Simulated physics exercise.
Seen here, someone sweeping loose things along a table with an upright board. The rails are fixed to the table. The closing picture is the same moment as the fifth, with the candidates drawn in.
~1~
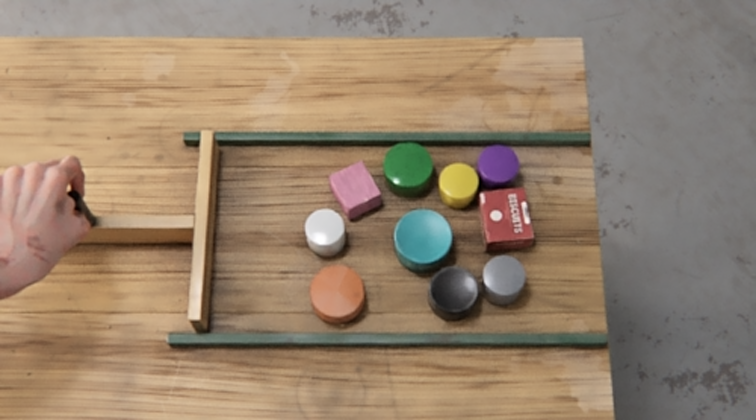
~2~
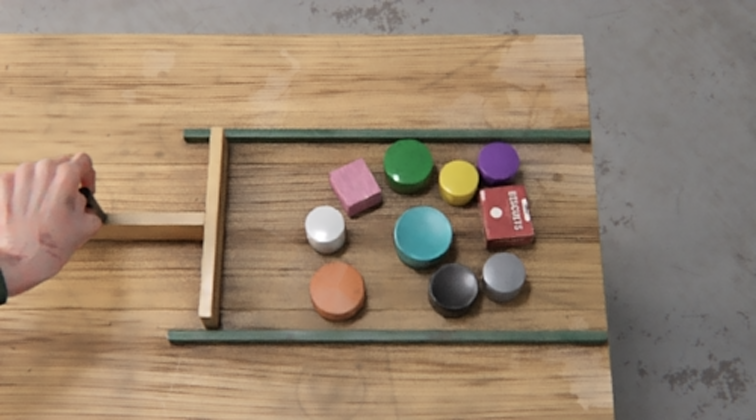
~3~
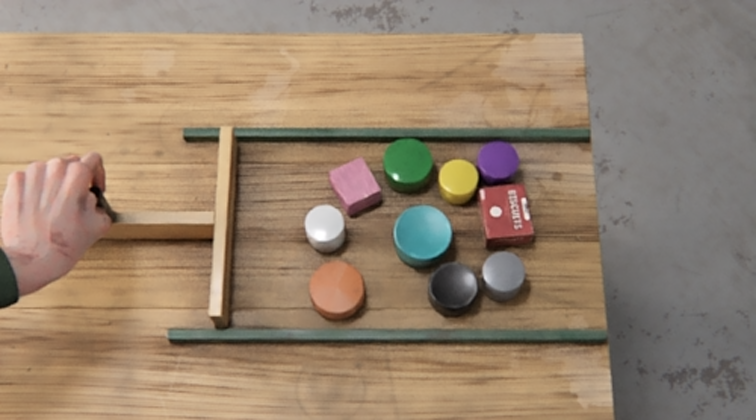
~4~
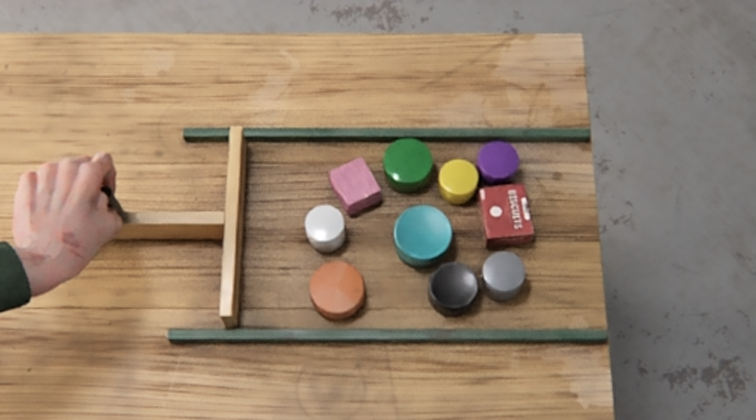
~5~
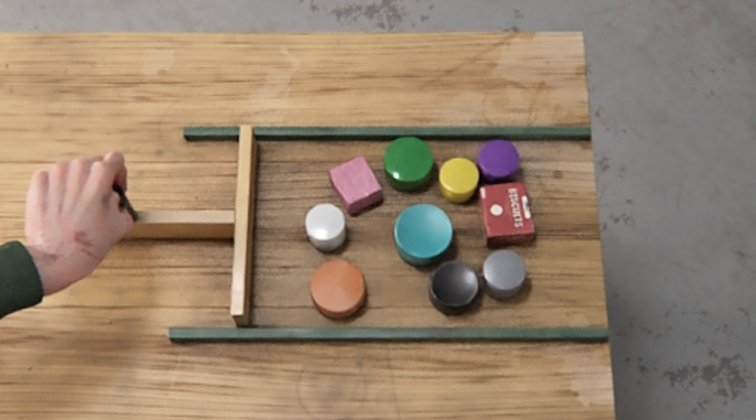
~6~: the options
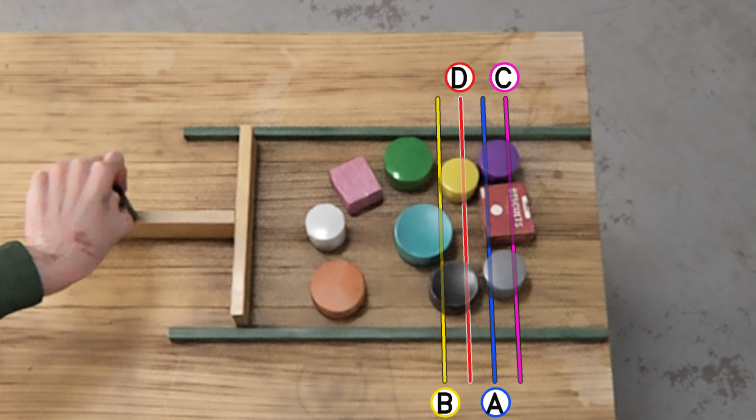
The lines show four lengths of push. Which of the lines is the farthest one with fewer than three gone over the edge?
No farther than C.
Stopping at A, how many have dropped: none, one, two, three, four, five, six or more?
In all, none.
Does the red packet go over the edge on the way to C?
By then, yes.
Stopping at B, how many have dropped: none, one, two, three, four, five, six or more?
By then, none.
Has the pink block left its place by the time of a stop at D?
By then, yes.
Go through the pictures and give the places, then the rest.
Green pot (408, 170); black tub (453, 293); white pot (326, 233), in the first frame.
Board (211, 218); purple pot (497, 167), in the second frame.
Board (221, 217); yellow pot (458, 183), in the third frame.
Board (231, 217); turquoise tub (422, 238), in the fourth frame.
Board (242, 216); pink block (356, 185); green pot (408, 165); black tub (453, 288), in the fifth frame.
On the marked copy, A at (488, 232); B at (441, 232); C at (513, 232); D at (465, 232).
Taking C. A third of the way, board (339, 216); orange tin (373, 290); pink block (371, 189).
Two thirds of the way, board (438, 216); grey pot (553, 272); red packet (538, 214).
When it is over, board (512, 216); grey pot over the edge; red packet over the edge; two fallen.
As for the rest, A is within the limit but short; B is within the limit but short; D is within the limit but short.
